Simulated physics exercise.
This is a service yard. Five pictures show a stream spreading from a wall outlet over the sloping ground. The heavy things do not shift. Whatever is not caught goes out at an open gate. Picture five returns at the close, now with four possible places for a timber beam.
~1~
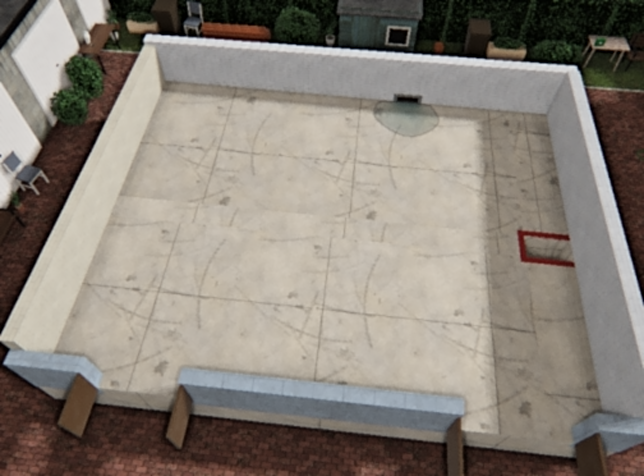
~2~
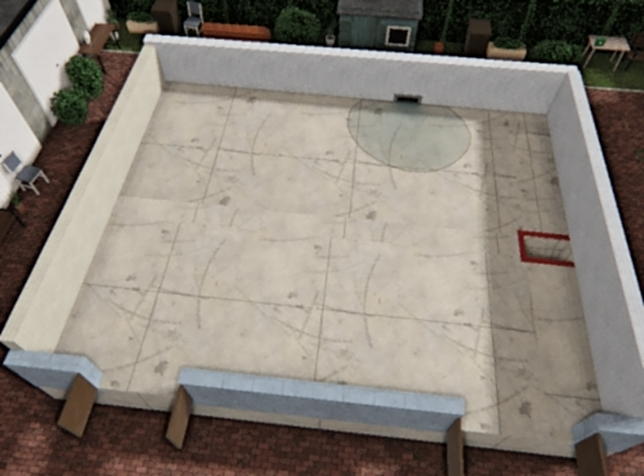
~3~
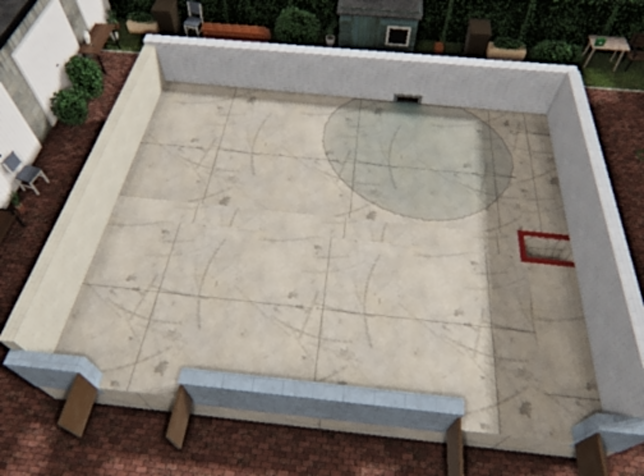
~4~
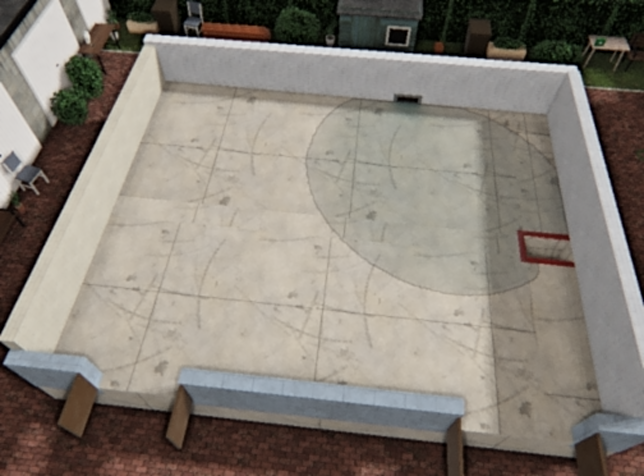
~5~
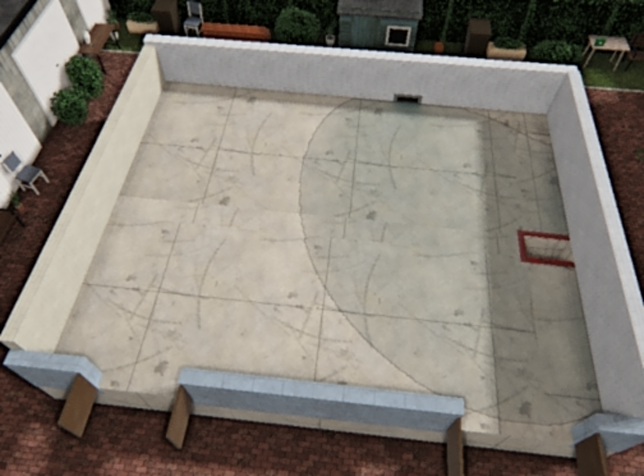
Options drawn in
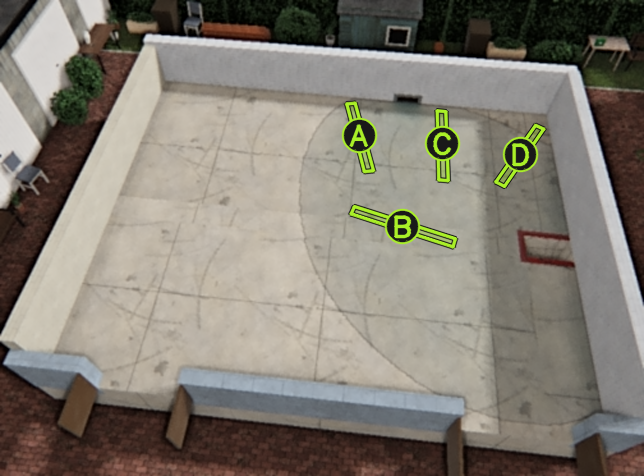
In this clip, a thin sheet of water spreads from an outfall in the back wall of a walled service yard, widening across the pale ground toward the front and right, reaching the red drain, then the front edge.
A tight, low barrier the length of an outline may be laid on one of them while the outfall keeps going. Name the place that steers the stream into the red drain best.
Place B.
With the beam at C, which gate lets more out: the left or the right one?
The right one.
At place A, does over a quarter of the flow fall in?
Yes.
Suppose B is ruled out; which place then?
Place A.
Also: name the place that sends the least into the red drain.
C.
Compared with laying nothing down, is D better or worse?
It is worse.
On the marked copy, A from (350, 103) to (368, 171); B from (352, 210) to (454, 242); C from (443, 180) to (441, 111); D from (500, 184) to (539, 127).
With A, about 39 % of the stream runs into the red drain, about 61 % out by the gates.
With B, about 58 % of the stream runs into the red drain, about 42 % out by the gates.
With C, about 8 % of the stream runs into the red drain, about 92 % out by the gates.
With D, about 20 % of the stream runs into the red drain, about 79 % out by the gates.
